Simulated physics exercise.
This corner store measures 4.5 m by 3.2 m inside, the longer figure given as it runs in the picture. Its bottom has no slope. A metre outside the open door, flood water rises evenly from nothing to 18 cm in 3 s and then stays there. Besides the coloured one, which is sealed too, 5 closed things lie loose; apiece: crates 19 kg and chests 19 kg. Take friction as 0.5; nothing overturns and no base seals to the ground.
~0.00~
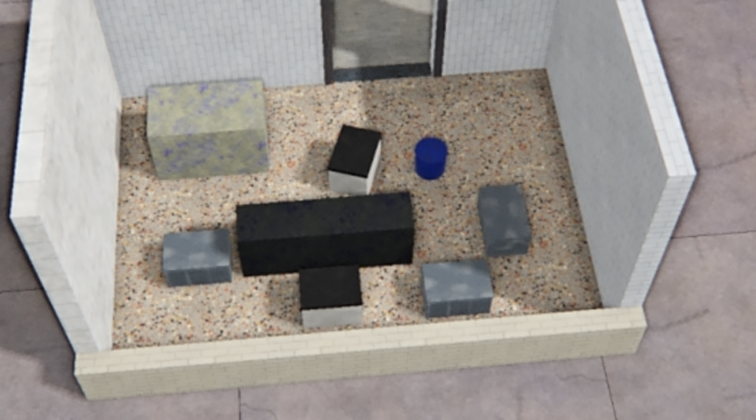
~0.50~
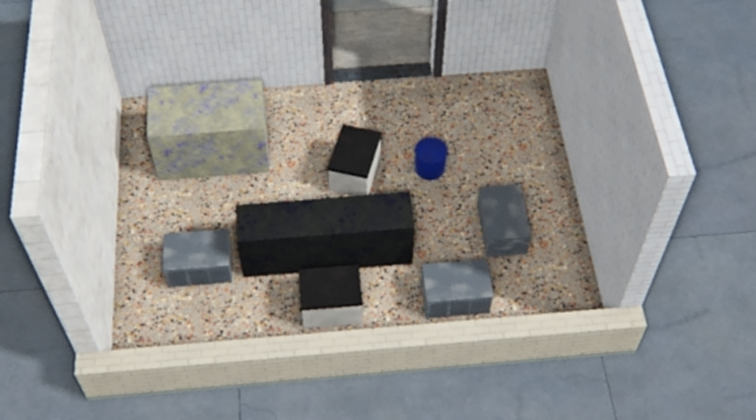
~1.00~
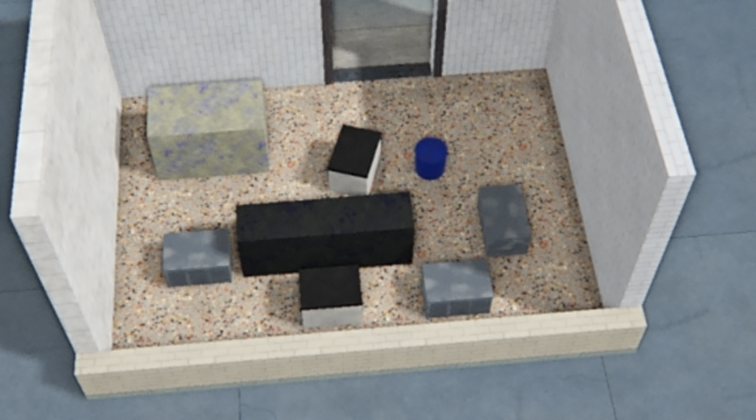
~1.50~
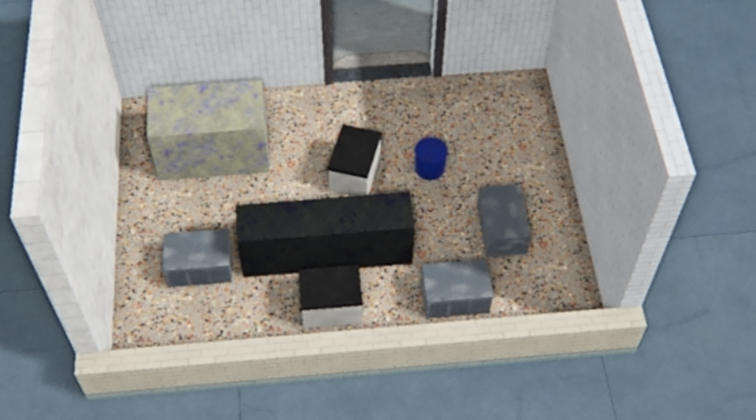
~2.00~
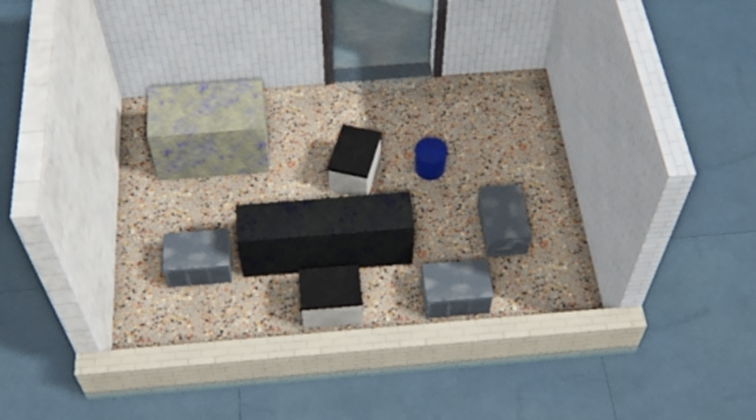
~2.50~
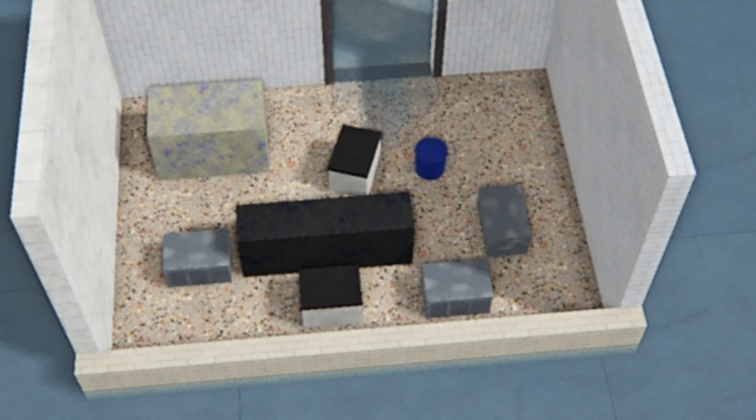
Water spread over the paving around a small walled room, turning it blue, then began creeping in through the doorway at the back, while the blue pail and the boxes inside stayed still.
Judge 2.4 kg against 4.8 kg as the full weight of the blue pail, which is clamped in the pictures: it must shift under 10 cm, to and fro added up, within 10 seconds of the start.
Verdict: Neither weight holds it.
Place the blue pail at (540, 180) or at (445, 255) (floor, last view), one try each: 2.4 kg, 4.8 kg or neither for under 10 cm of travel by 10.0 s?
In turn: Neither is enough; neither is enough.
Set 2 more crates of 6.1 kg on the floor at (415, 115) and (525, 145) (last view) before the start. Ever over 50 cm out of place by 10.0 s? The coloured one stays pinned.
In turn: More, past it.
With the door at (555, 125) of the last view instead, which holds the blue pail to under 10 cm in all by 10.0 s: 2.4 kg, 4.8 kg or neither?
In that case neither weight holds it.
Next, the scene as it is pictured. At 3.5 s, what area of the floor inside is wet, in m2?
Some 2.5 m2.
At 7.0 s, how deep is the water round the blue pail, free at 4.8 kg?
About 8 cm.
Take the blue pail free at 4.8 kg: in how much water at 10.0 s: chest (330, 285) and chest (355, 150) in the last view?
About 6 and 8 cm.
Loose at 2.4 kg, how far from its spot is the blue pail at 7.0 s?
About 200 cm.
After 3.5 s the blue pail would be 29 cm from its start with 2.4 kg and 10 cm from its start with 4.8 kg; 4 cm of water round it then.
After 4.5 s the blue pail would be 117 cm from its start with 2.4 kg and 83 cm from its start with 4.8 kg; 6 cm of water round it then.
After 7.0 s the blue pail would be 208 cm from its start with 2.4 kg and 133 cm from its start with 4.8 kg; 8 cm of water round it then.
After 10.0 s the blue pail would be 169 cm from its start with 2.4 kg and 177 cm from its start with 4.8 kg; 12 cm of water round it then.
